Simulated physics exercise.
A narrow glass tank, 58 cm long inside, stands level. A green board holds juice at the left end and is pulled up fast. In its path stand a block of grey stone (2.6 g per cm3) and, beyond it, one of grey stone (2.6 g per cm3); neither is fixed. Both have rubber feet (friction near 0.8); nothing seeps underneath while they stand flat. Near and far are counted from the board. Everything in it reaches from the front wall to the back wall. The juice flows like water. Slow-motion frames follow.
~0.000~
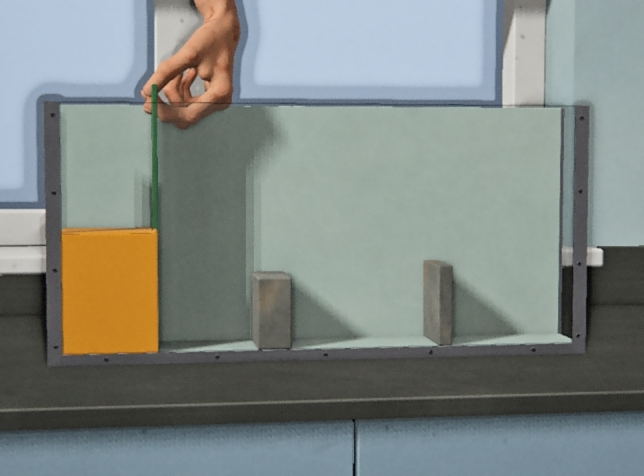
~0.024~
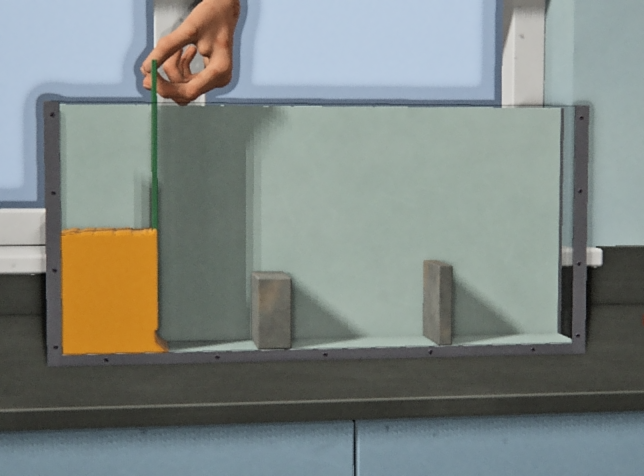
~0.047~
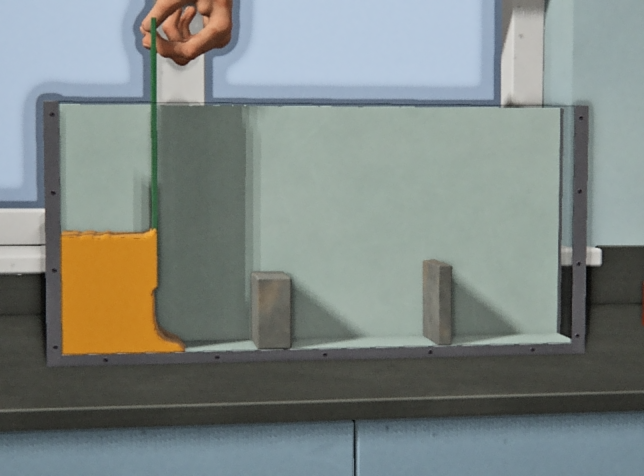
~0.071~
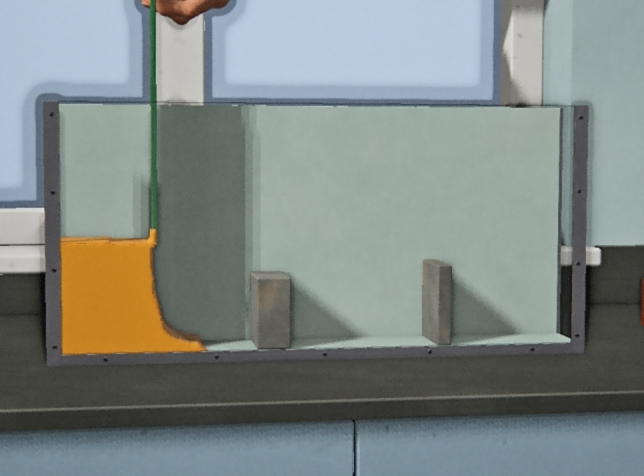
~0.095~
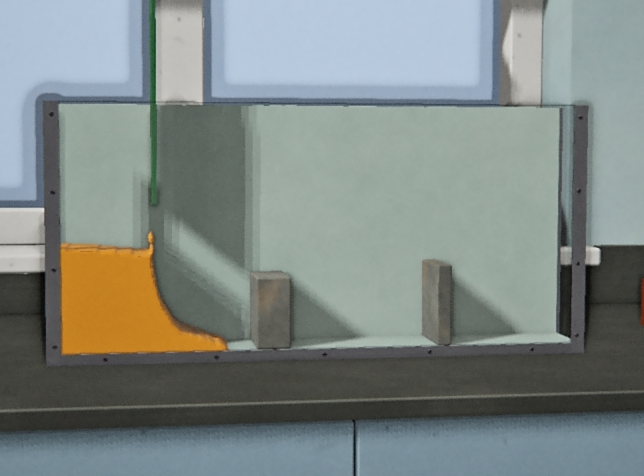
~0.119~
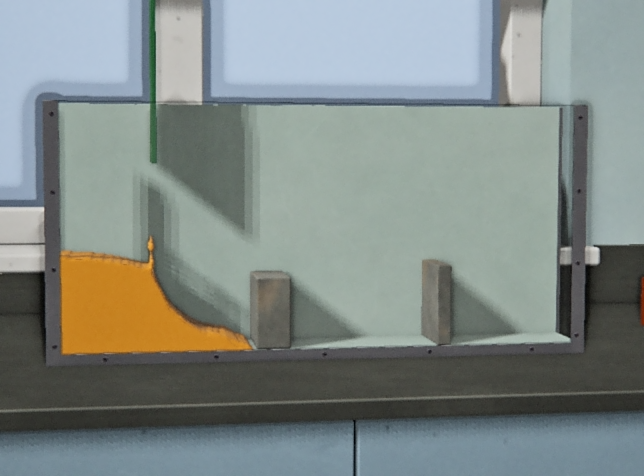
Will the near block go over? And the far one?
Near one remains upright; far one stays up.
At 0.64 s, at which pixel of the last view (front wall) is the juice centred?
Near (167, 324).
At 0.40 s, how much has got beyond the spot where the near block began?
Some 0 per cent.
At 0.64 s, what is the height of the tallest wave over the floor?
About 8.5 cm.
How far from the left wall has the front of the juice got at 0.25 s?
Roughly 22 cm out.
By 0.25 s the front has run 22 cm from the left wall, the near block is upright and the far block is upright.
By 0.40 s the near block is upright and the far block is upright.
By 0.64 s the near block is upright and the far block is upright.
At rest the near block is upright and the far block is upright; 0 per cent of the juice is past where the far block first stood.
